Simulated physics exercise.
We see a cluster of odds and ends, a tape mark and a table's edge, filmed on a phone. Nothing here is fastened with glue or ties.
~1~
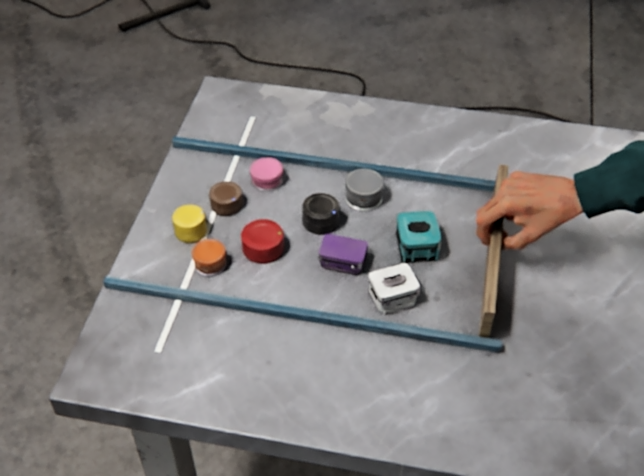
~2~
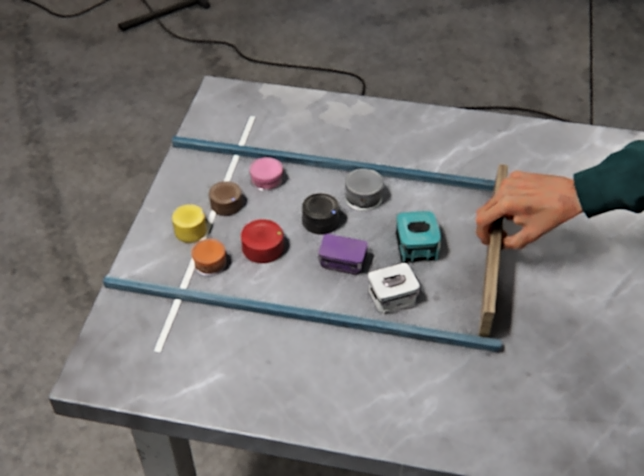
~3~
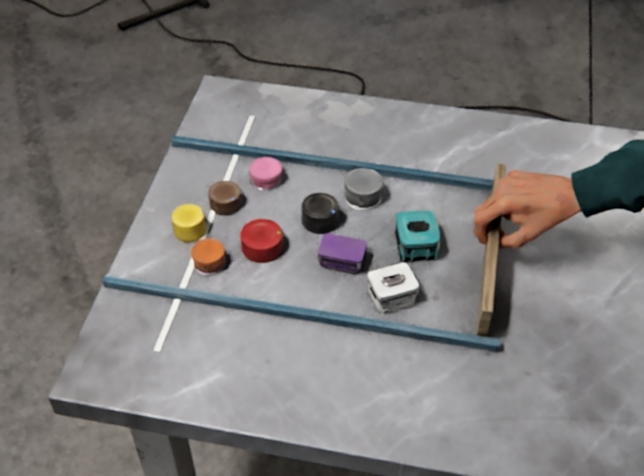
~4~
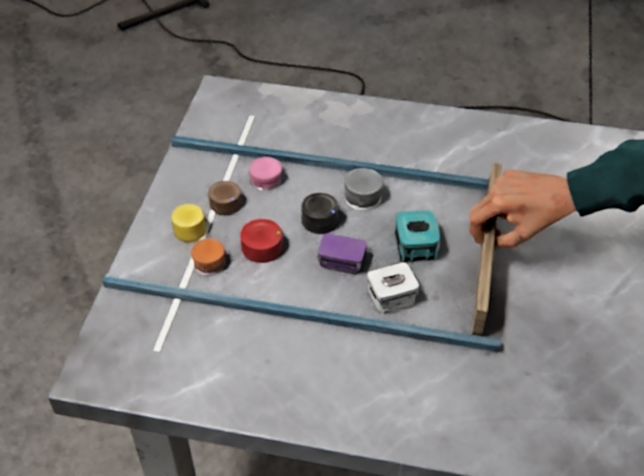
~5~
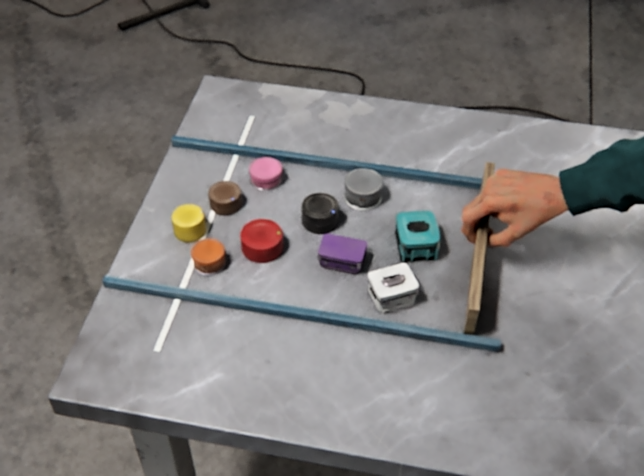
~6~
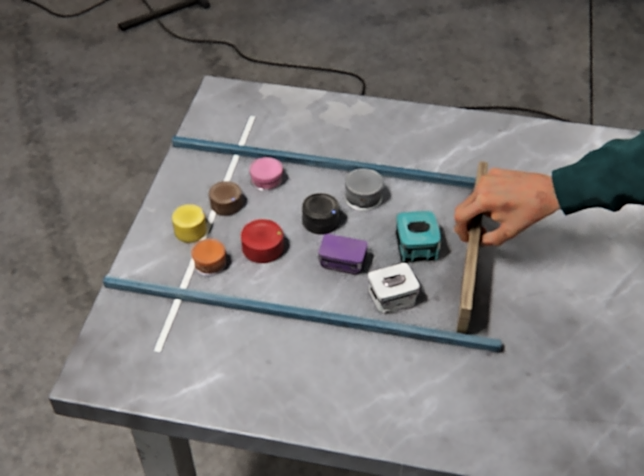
A hand sliding a wooden board slightly left between two blue rails on a grey table, the colourful lids and cases staying still.
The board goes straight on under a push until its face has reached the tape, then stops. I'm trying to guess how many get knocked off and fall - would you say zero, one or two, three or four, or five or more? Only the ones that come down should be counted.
So in the end, just one or two bits get shoved clean off.
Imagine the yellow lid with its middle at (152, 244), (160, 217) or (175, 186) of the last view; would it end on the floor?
Results in order - down; down; down.
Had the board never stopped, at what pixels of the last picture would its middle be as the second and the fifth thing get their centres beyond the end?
The first one at (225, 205), the next at (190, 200).
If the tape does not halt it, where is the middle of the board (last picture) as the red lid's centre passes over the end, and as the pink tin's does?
I reckon its middle sits around (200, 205) and then around (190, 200).
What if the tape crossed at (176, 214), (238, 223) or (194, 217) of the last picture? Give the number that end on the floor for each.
The counts would be 6, 0 and 3.
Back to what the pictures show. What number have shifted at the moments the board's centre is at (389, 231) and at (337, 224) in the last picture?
By the first moment it's 2, by the second it's 5.
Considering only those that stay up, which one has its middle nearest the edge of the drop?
Red lid.
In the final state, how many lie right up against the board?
That would be 4 of them.
A little later, none off yet; yellow lid at rest near (189, 224); brown lid at rest near (226, 198); orange pot at rest near (209, 258).
Next, none off yet; yellow lid at rest near (189, 224); brown lid shifted a little near (214, 196); orange pot at rest near (206, 259).
When it is over, the number that fall off is one or two; down, brown lid and yellow lid.
